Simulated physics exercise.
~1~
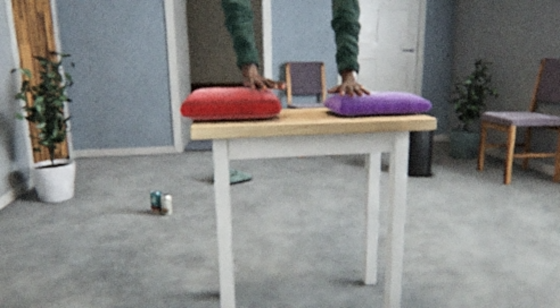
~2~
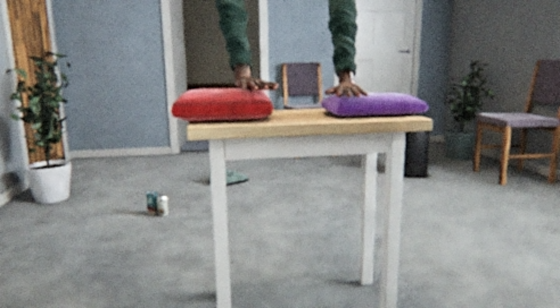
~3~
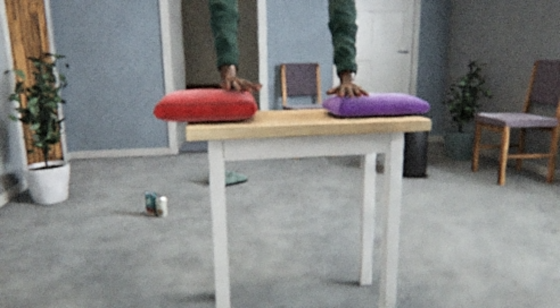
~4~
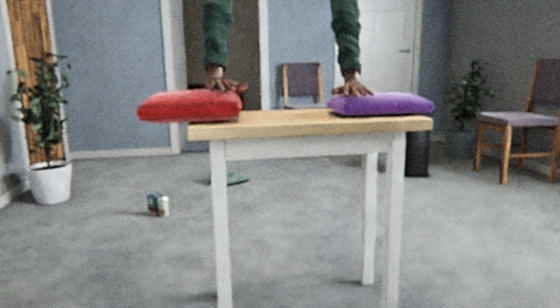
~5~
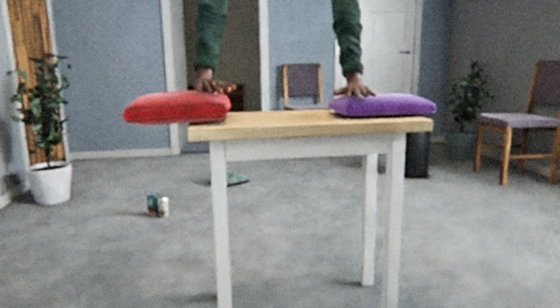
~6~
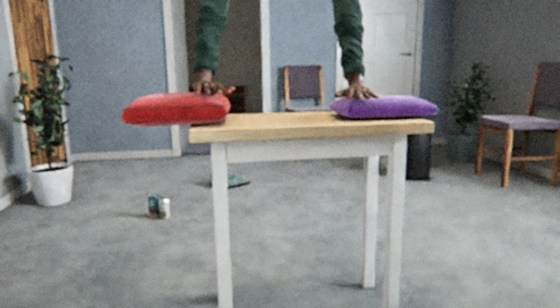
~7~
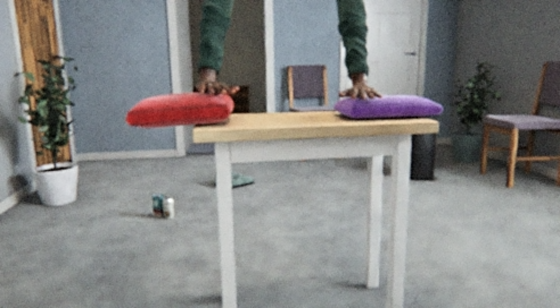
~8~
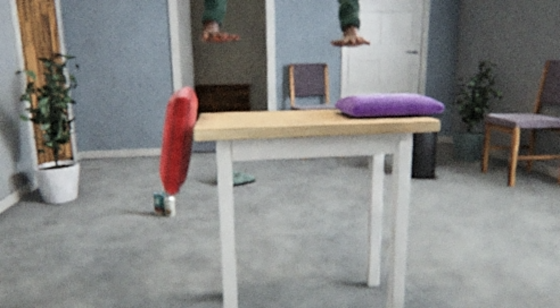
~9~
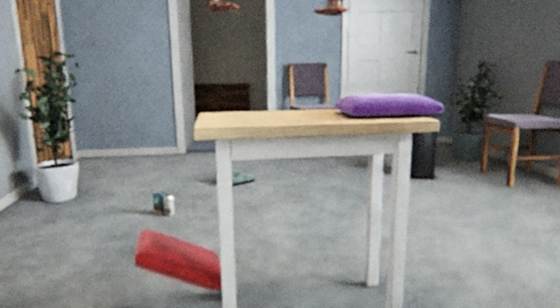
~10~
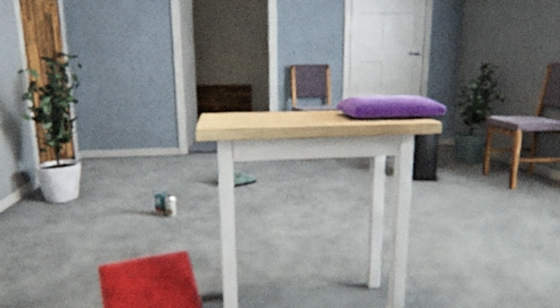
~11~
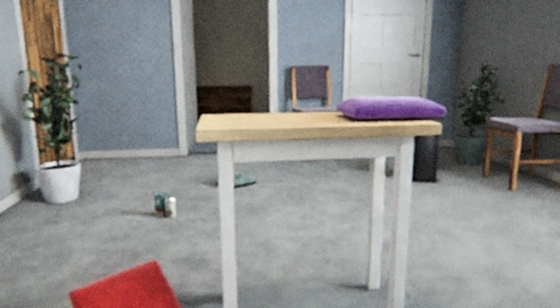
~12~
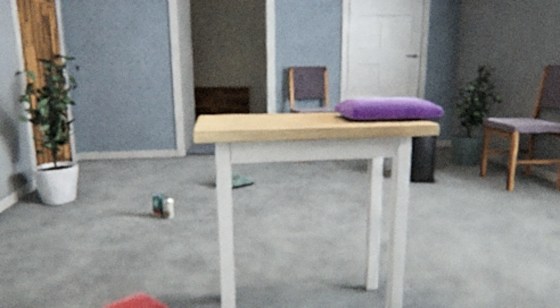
In a room with blue-grey walls, two hands rest on a red cushion and a purple sack on a small table; the red cushion slides left past the edge, the hands lift away, and it tips and falls to the floor while the purple sack stays put.
